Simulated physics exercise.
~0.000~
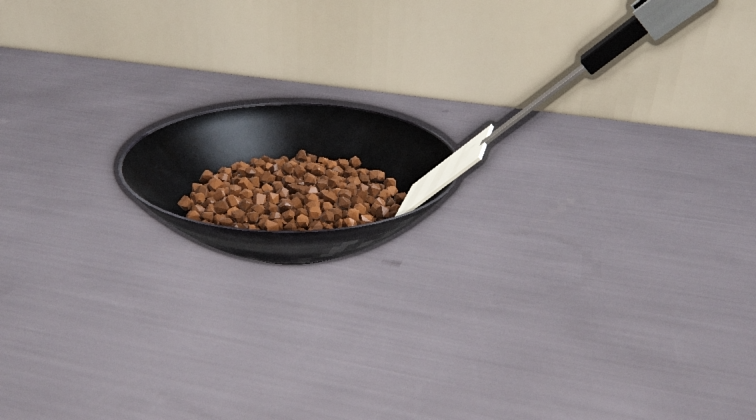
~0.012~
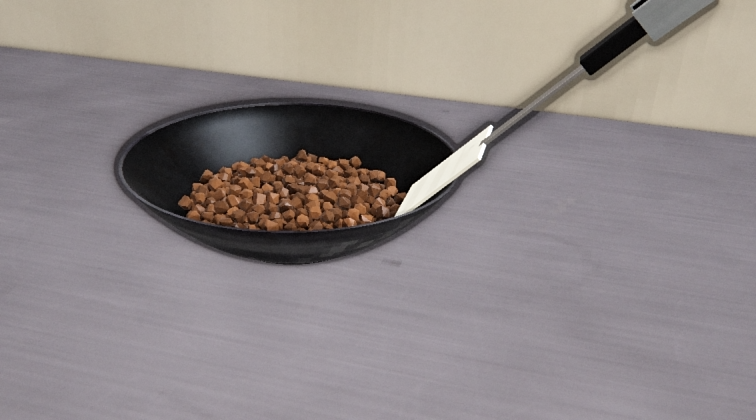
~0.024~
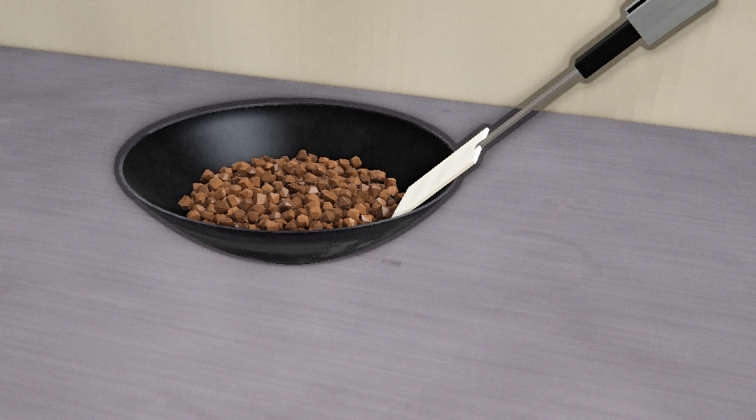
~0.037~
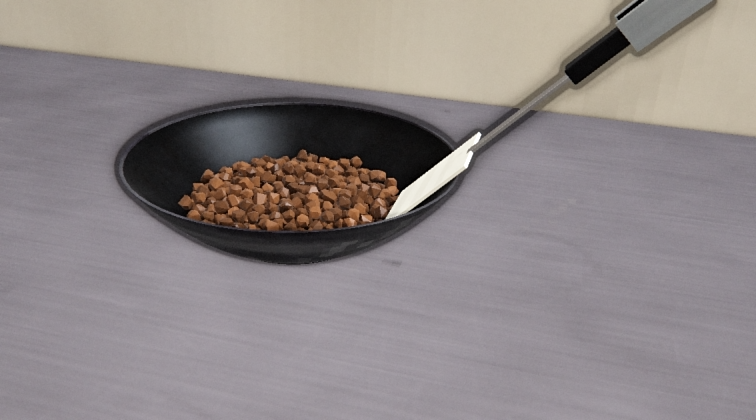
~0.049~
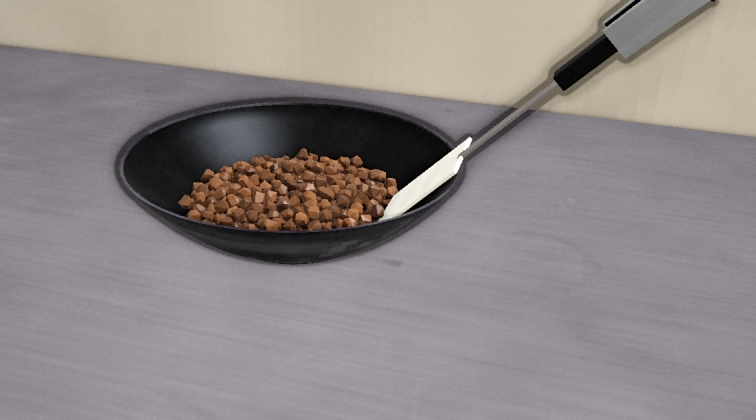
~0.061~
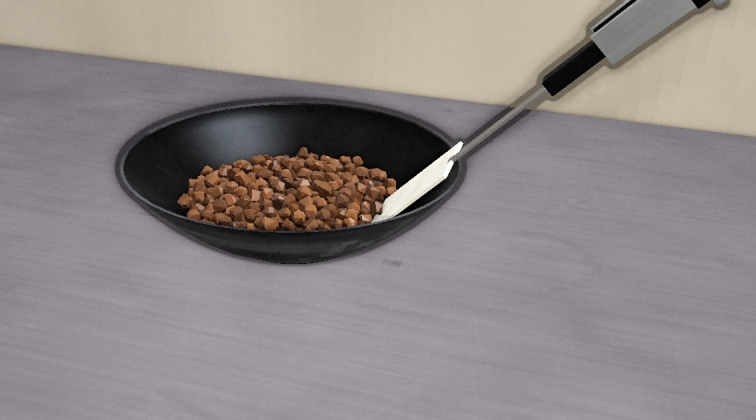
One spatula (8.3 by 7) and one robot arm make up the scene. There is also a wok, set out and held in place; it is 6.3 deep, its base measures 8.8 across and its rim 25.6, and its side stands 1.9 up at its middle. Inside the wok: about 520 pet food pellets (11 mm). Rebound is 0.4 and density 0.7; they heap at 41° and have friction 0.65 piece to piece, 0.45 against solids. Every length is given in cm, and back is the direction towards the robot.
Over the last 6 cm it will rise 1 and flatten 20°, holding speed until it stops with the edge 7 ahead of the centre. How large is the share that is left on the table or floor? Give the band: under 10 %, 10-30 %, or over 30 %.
Band: 10-30 %.
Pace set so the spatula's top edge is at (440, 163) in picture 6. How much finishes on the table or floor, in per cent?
Roughly 25 per cent.
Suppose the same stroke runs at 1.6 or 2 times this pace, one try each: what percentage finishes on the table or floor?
I'd say near 25 and then near 35 per cent.
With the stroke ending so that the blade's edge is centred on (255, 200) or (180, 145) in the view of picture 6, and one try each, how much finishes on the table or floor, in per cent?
Try 1: Approx. 5 %; try 2: Approx. 40 %.
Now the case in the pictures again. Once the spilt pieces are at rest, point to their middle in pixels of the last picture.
(119, 181) or thereabouts.
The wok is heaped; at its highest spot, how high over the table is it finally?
Height at rest: Roughly 8.0 cm.
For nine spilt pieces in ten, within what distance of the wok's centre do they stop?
I'd put it at about 25 centimetres.
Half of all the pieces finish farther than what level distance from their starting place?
Distance: Around 7 cm.
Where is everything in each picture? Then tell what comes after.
In the first picture, spatula top edge at (487, 141), sloping 46°; upper third of the load around (300, 191), from x 185 to 400, top at y 155; 523 in the wok.
In the second picture, spatula top edge at (486, 142), sloping 46°; upper third of the load around (300, 191), from x 185 to 400, top at y 155.
In the third picture, spatula top edge at (482, 144), sloping 46°; upper third of the load around (300, 191), from x 185 to 400, top at y 155.
In the fourth picture, spatula top edge at (473, 149), sloping 46°; upper third of the load around (300, 192), from x 185 to 395, top at y 155.
In the fifth picture, spatula top edge at (463, 154), sloping 46°; upper third of the load around (298, 190), from x 185 to 390, top at y 155.
In the sixth picture, spatula top edge at (454, 159), sloping 46°; upper third of the load around (294, 187), from x 185 to 390, top at y 155; 523 in the wok.
After 0.15 s, sloping 46°, highest piece 7 above the table; 523 in the wok.
After 0.24 s, sloping 38°, highest piece 9 above the table; 516 in the wok, 7 on the blade or in flight.
After 0.49 s, sloping 26°, highest piece 8 above the table; 441 in the wok, 81 on the table or floor, 1 on the blade or in flight.
After 1.54 s, sloping 26°, highest piece 8 above the table; 438 in the wok, 85 on the table or floor.
At rest, 438 in the wok, 85 on the table or floor. That is 16 % on the table or floor.
